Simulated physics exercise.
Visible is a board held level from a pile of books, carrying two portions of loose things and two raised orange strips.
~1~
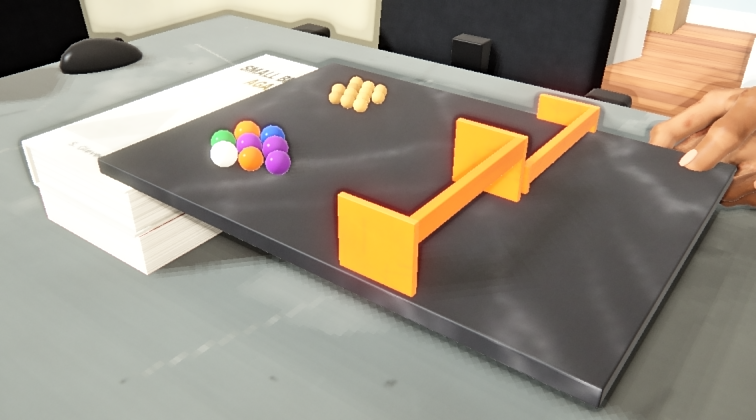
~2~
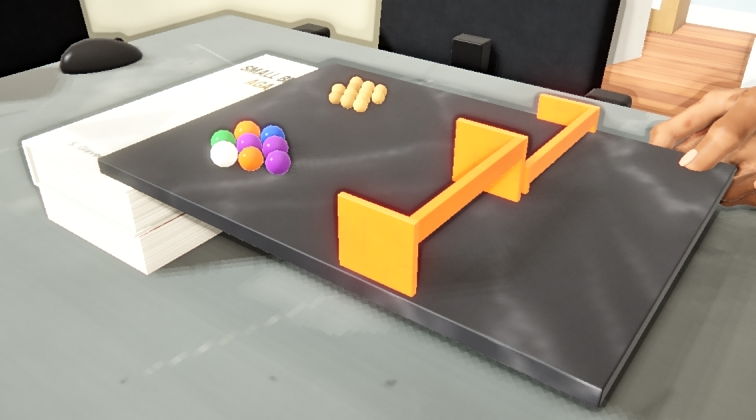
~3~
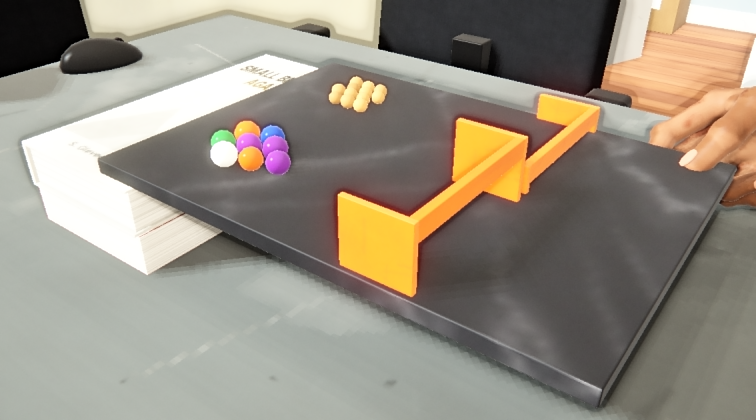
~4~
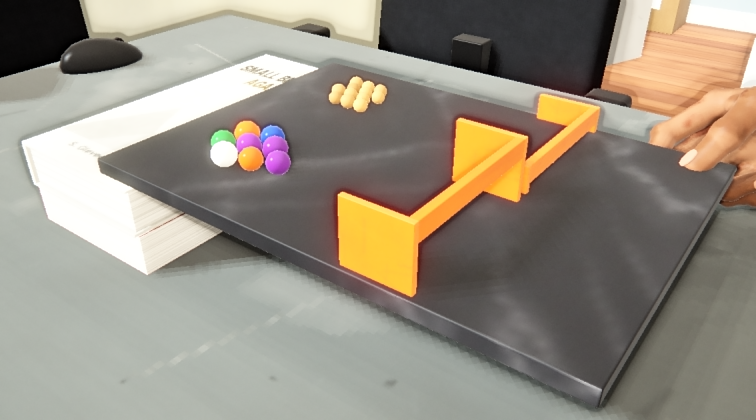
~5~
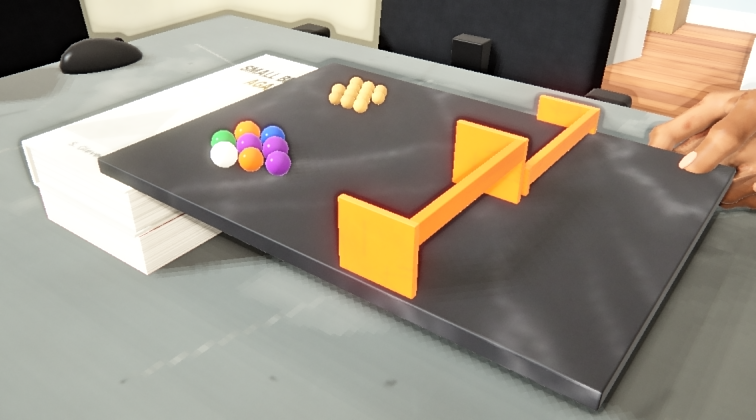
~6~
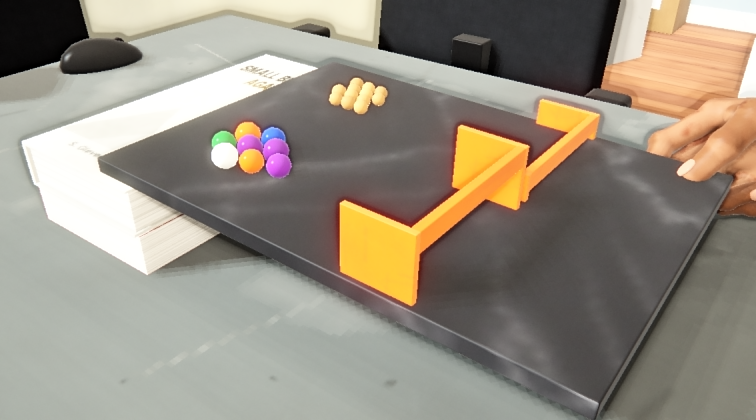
A hand barely lowering the right end of a dark board holding colourful balls, wooden beads and orange barriers, all staying put.
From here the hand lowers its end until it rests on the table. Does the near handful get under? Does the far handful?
One by one: Looks like the near handful has enough room. Looks like the far handful is too bulky.
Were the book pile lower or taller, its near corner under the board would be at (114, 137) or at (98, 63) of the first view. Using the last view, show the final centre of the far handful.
Final centre, try 1 ~ (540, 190); try 2 ~ (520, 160).
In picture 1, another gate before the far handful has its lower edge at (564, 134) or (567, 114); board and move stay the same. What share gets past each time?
Roughly 100 percent first and 100 percent second.
Then, 0.37 s past the last view, board sloping at 10°; near handful on its way down; far handful on its way down.
Then, 0.69 s past the last view, board resting at 13°; near handful a small part past its gate; far handful has reached its gate.
Then, 0.97 s past the last view, board resting at 13°; near handful all past its gate; far handful has reached its gate.
Finally, board resting at 13°; near handful all past its gate; far handful gathered behind its gate.
